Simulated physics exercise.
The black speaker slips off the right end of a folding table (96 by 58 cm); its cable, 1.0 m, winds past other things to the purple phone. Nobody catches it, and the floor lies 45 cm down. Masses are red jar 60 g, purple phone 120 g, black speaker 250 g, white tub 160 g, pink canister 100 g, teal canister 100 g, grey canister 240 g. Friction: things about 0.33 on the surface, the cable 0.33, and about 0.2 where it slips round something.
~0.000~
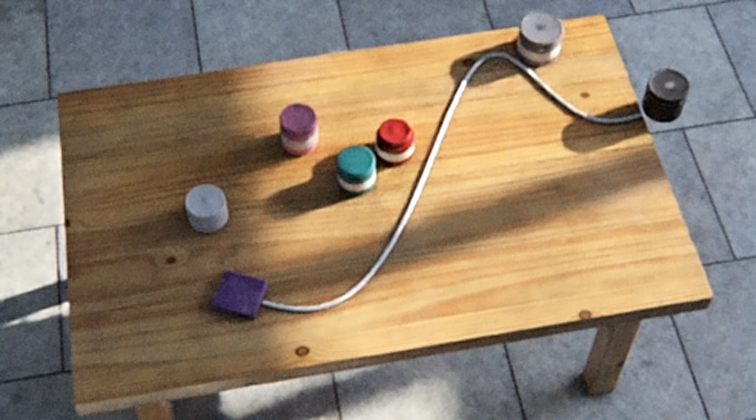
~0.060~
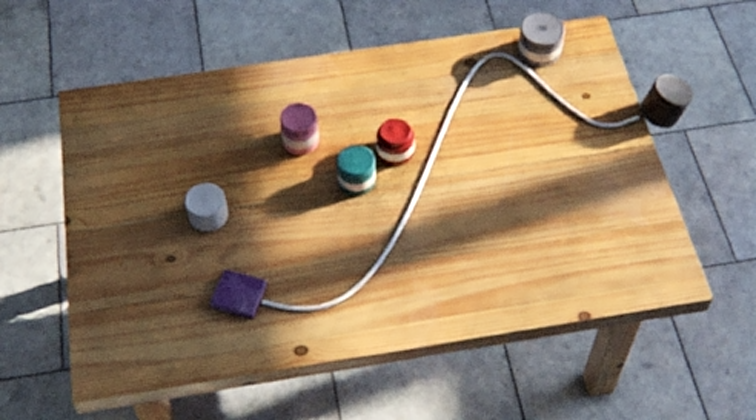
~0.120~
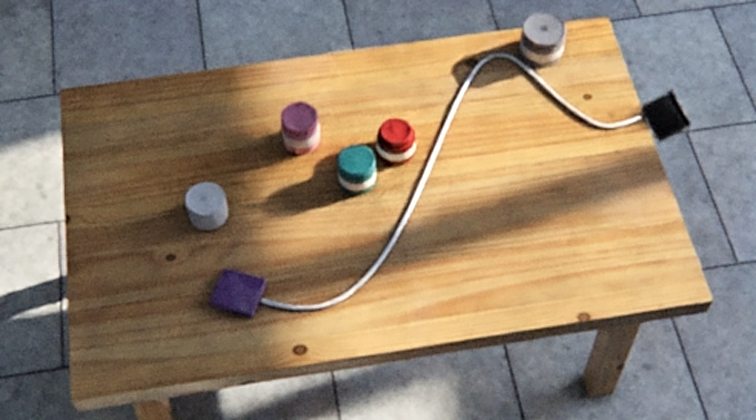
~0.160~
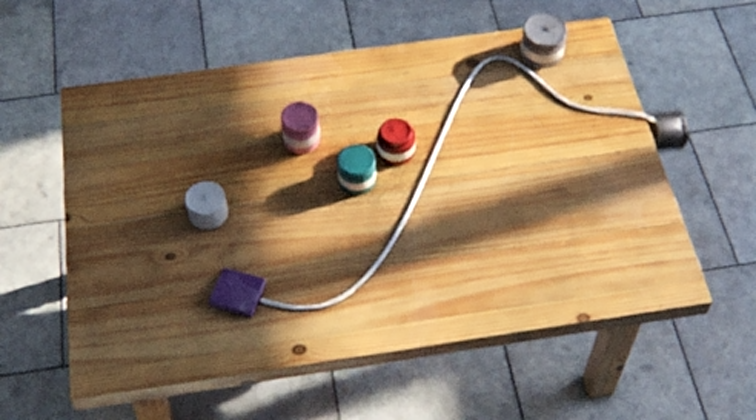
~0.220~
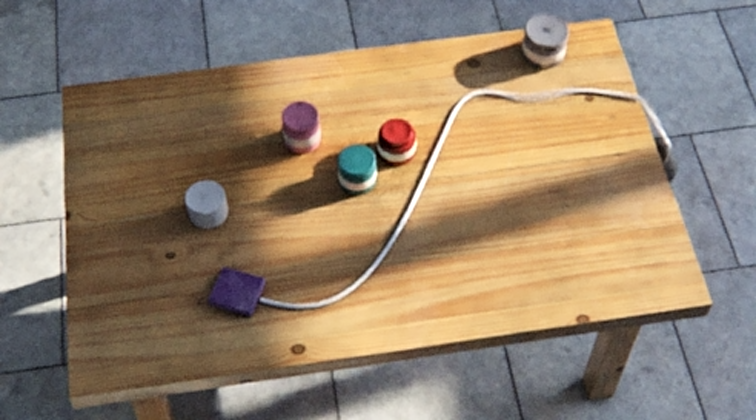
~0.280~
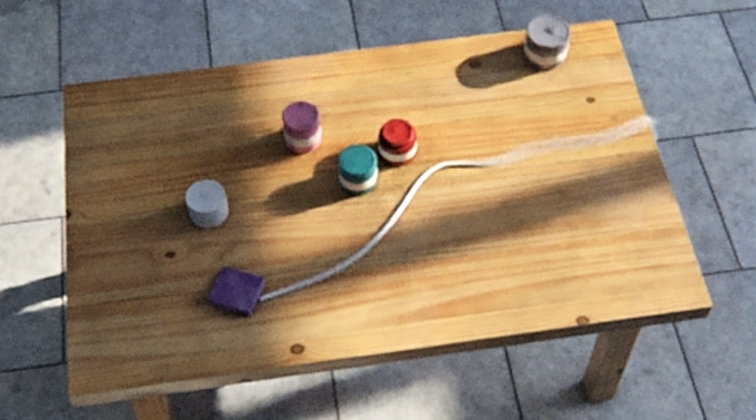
In this clip, a dark object tied to a cable tips over the right edge of a wooden table and drops out of view, dragging the cable rightward past several small containers while the purple block stays nearly still.
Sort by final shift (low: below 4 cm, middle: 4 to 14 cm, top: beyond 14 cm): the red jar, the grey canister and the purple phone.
In order: The red jar hardly moves; the grey canister barely shifts; the purple phone reaches the top band.
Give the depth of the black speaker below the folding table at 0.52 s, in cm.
Some 40 cm.
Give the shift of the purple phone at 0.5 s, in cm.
Some 32 cm.
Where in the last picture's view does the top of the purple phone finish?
Around (589, 149).
By 0.5 s, the cable's tail end at (425, 197); purple phone 32 cm off its start, black speaker over the edge.
By 0.7 s, the cable's tail end at (533, 155); purple phone 54 cm off its start, black speaker over the edge.
By 1.0 s, the cable's tail end at (566, 145); purple phone 61 cm off its start at (589, 149), black speaker over the edge.
By 1.2 s, the cable's tail end at (566, 145); purple phone 61 cm off its start, black speaker over the edge.
By 2.4 s, the cable's tail end at (566, 145); purple phone 61 cm off its start at (589, 149), grey canister 0 cm off its start at (549, 31), red jar 0 cm off its start at (398, 131), black speaker over the edge.
